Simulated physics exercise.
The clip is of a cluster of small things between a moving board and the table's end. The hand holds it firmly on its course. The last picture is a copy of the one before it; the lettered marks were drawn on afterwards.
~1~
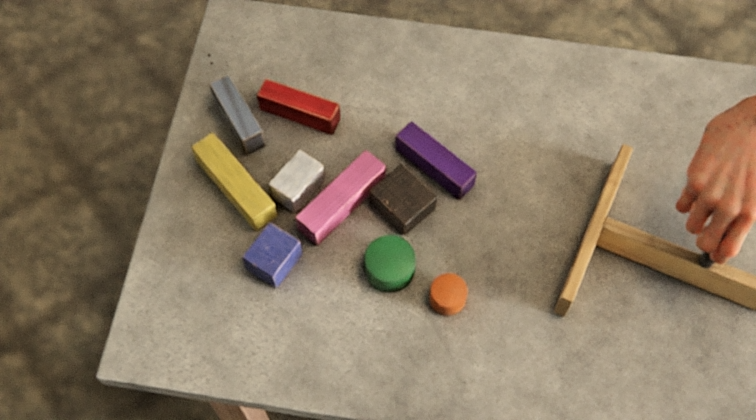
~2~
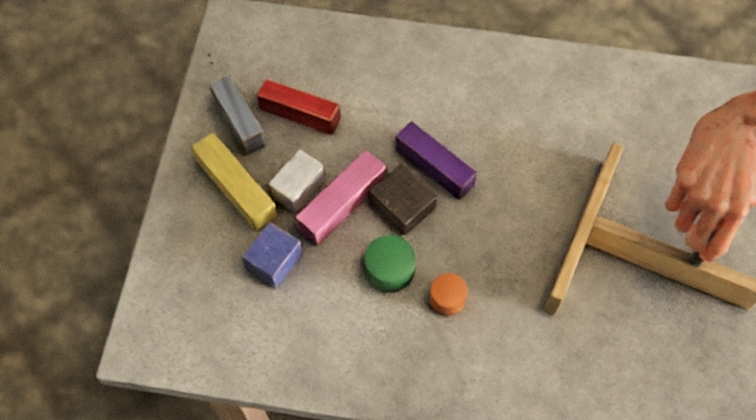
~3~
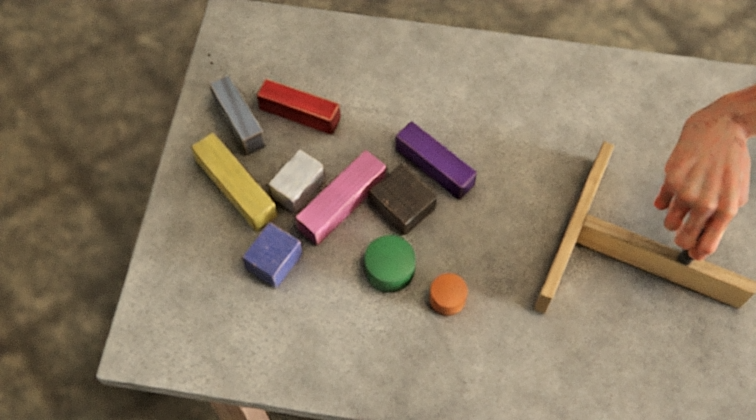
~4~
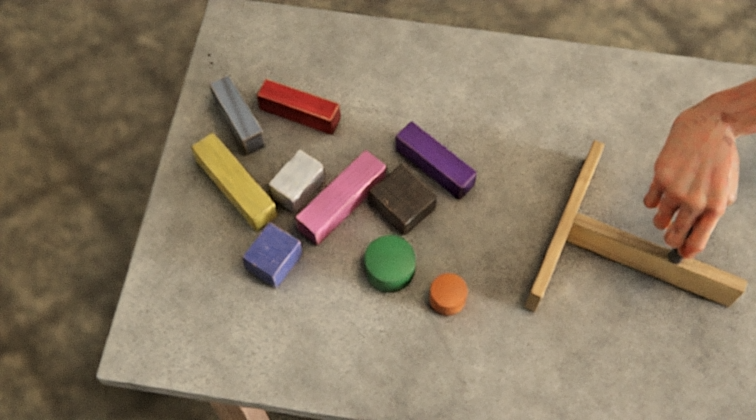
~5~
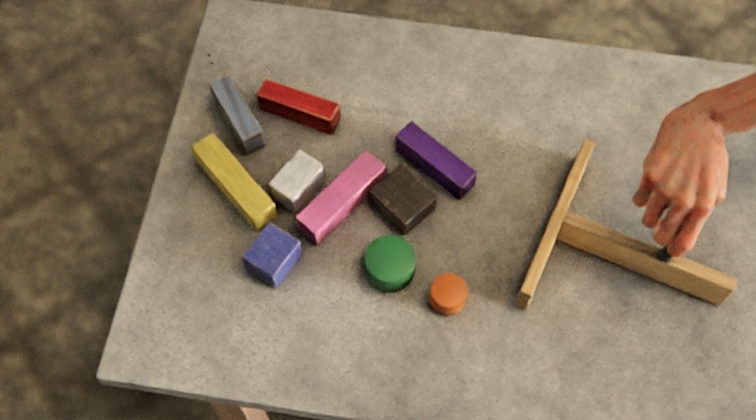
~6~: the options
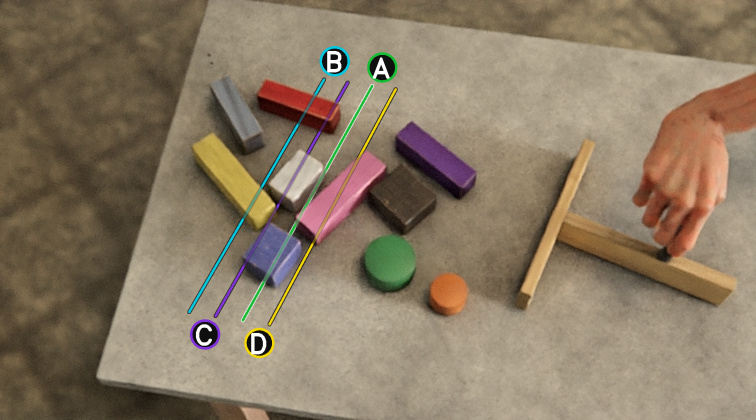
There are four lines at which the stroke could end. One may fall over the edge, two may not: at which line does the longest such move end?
No farther than B.
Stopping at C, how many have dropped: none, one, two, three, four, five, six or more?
In all, none.
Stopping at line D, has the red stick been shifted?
No.
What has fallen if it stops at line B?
The yellow bar goes over.
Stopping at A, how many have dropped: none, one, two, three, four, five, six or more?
The count is none.
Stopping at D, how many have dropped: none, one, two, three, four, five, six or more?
The count is none.
On the marked copy, A at (311, 196); B at (261, 189); C at (285, 192); D at (336, 200).
Following B. Soon after the start, board (450, 198); orange tin (398, 302); green tin (385, 261).
Later, board (344, 183); yellow bar (210, 172); grey stick (231, 109).
In the end, board (261, 171); yellow bar over the edge; white block (180, 140); one fallen.
As for the rest, A is within the limit but short; C is within the limit but short; D is within the limit but short.
